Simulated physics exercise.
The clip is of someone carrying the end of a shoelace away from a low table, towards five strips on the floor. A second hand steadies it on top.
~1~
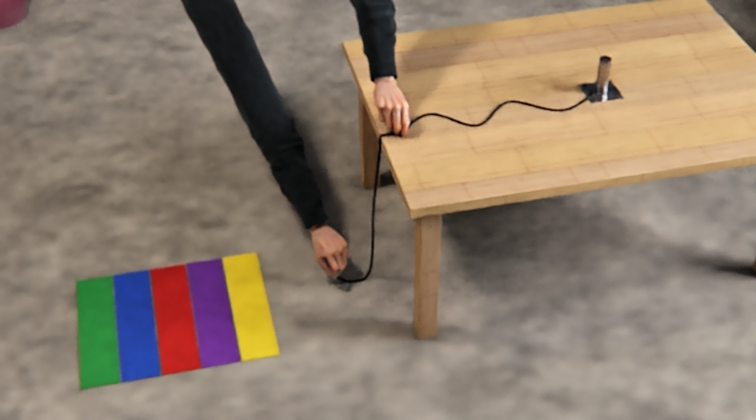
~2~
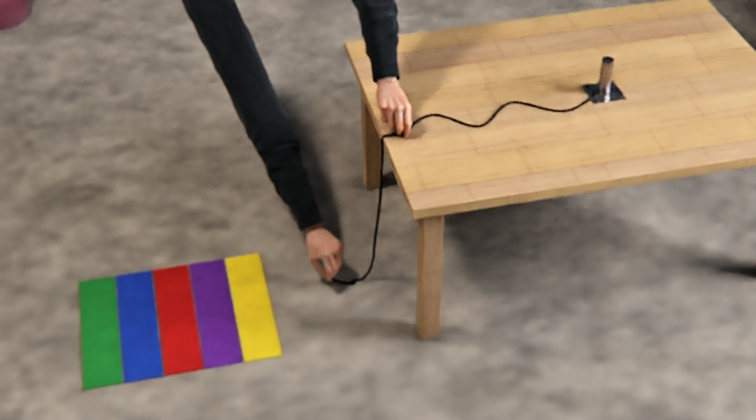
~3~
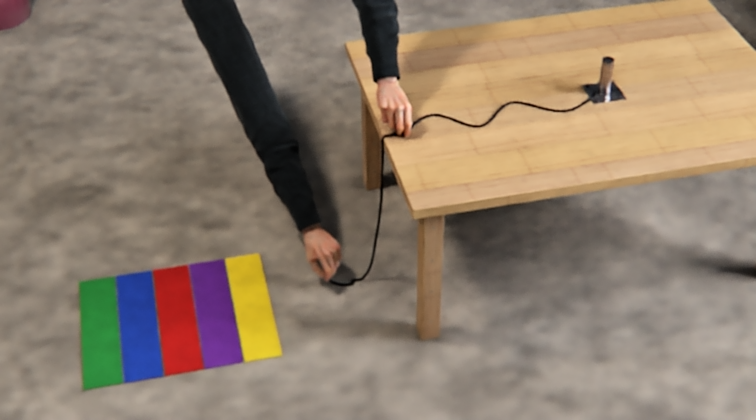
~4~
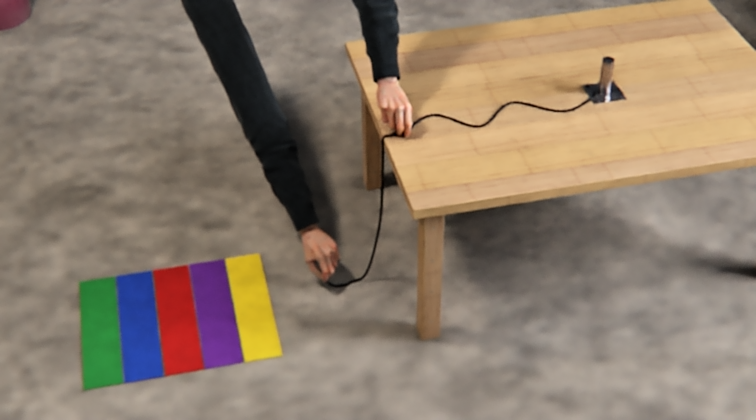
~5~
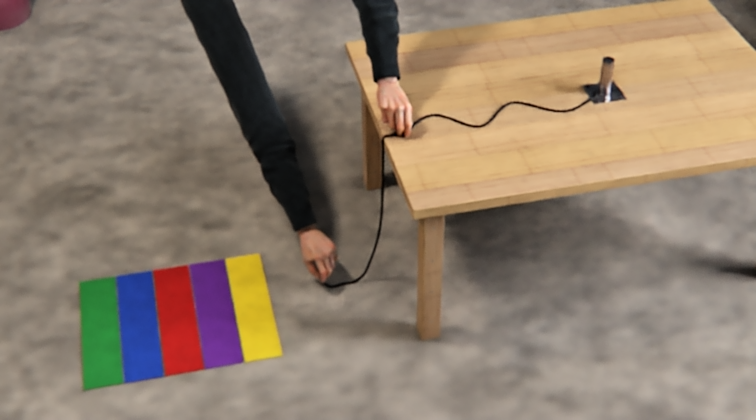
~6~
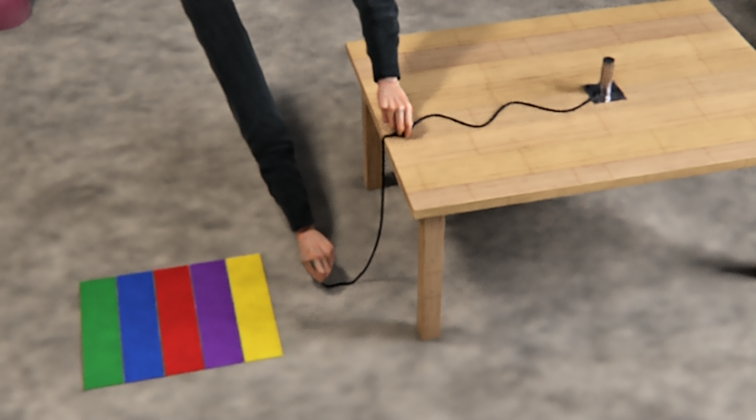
To begin with, one hand holds a dark shoelace at the edge of a low wooden table while the other grips its end near the floor, right of five coloured strips. The lower hand then shifts slightly left, drawing the end a little nearer the yellow strip, while the upper hand stays nearly still.
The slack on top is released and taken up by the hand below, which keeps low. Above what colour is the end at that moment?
The end stops over the red strip.
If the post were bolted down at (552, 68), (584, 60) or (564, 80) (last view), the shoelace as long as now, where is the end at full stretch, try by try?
In that order: (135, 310), (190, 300) and (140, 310).
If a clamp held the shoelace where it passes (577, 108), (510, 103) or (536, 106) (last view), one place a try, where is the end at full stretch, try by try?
Near (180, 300), (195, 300) and (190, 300).
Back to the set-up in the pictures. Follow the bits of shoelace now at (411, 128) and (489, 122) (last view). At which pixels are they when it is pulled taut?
The first at (374, 146), the second at (461, 119).
Early on, end near (240, 291); over yellow.
Midway, end near (198, 298); over purple.
At the end of the slack, end near (173, 302); over red. It gets as far as the red strip.
